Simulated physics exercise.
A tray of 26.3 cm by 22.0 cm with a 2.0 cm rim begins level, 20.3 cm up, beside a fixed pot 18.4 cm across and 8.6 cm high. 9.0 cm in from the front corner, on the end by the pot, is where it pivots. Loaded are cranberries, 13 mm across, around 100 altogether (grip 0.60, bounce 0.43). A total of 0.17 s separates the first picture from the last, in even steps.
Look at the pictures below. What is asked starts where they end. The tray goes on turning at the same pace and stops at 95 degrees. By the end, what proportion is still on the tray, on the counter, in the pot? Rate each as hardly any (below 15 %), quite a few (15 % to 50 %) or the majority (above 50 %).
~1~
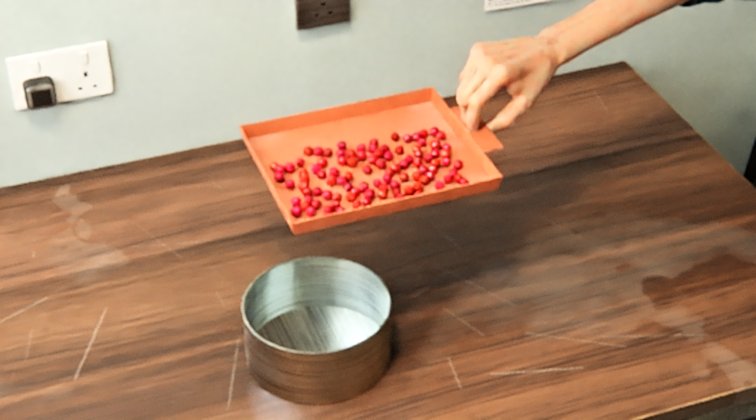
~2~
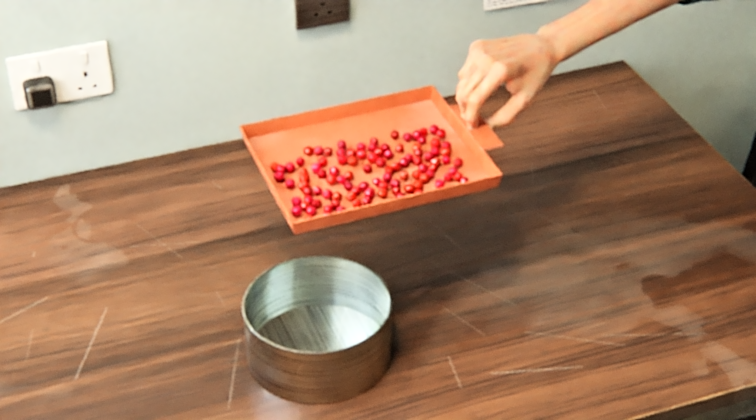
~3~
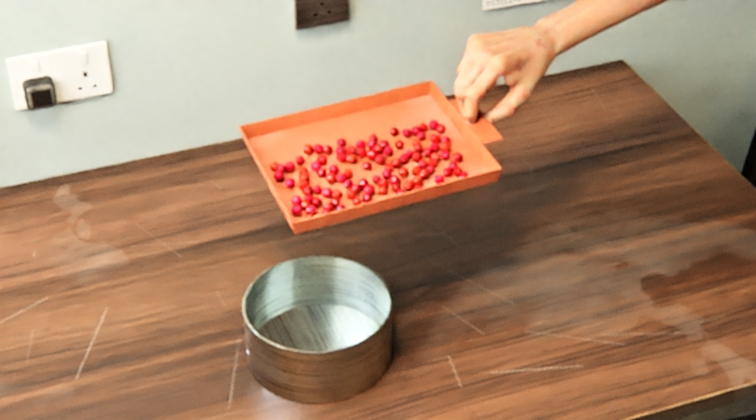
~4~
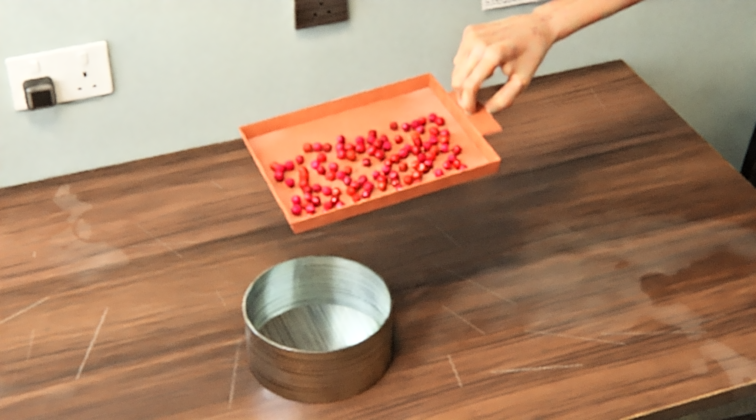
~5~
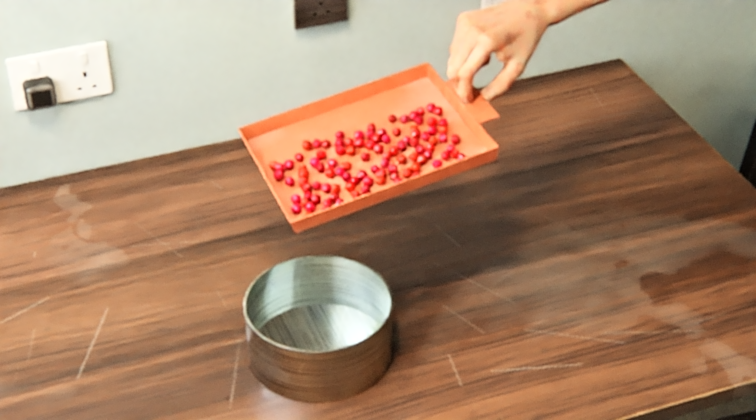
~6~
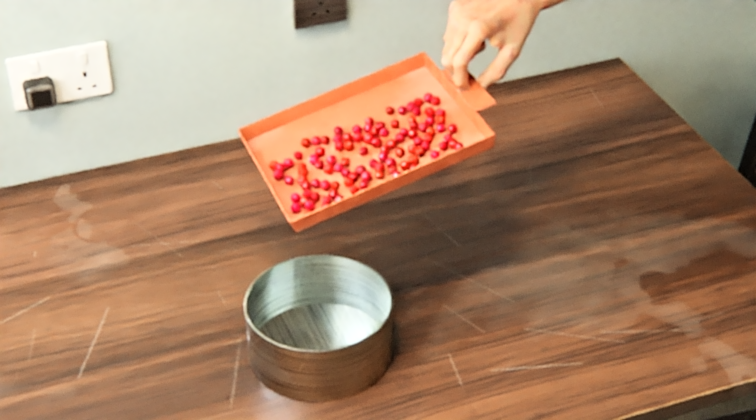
I would put it this way: Tray: Hardly any, counter: The majority, pot: Hardly any.
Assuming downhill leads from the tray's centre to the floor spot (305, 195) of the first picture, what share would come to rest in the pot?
Estimate: Some 75 per cent.
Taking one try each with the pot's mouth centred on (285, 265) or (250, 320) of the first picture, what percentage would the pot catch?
Estimates: 35 in a hundred and 35 in a hundred.
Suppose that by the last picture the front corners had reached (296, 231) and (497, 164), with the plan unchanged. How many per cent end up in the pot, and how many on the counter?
You'd end with pot at 100 and counter at 0.
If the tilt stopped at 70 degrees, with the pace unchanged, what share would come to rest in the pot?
Around 0 %, I reckon.
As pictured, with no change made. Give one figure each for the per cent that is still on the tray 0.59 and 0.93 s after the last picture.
I'd say roughly 80, then roughly 30.
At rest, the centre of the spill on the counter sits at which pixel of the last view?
(201, 309), roughly.
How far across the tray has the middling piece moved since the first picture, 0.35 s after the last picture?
Around 8 centimetres.
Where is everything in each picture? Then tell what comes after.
The first picture shows tray tilt 0 degrees, front corners at (294, 221) and (498, 176); middle of the pieces at (368, 170); pot at (317, 303).
The second picture shows tray tilt 1 degrees, front corners at (294, 221) and (498, 173); middle of the pieces at (368, 169).
The third picture shows tray tilt 2 degrees, front corners at (294, 220) and (497, 167); middle of the pieces at (367, 166).
The fourth picture shows tray tilt 5 degrees, front corners at (294, 220) and (496, 158), lowest corner left back; middle of the pieces at (367, 162).
The fifth picture shows tray tilt 9 degrees, front corners at (293, 220) and (494, 146), lowest corner left back; middle of the pieces at (365, 157).
The sixth picture shows tray tilt 13 degrees, front corners at (292, 219) and (491, 134), lowest corner left back; middle of the pieces at (364, 151); pot at (318, 301).
Then, 0.35 s after the last picture, tilt 53 degrees; the tray holds 100 %, the pot 0 %.
Then, 0.59 s after the last picture, tilt 80 degrees; the tray holds 80 %, the pot 0 %.
Then, 0.93 s after the last picture, tilt 95 degrees; the tray holds 30 %, the pot 0 %.
In the end, tray 0 %, counter 95 %, pot 5 %.
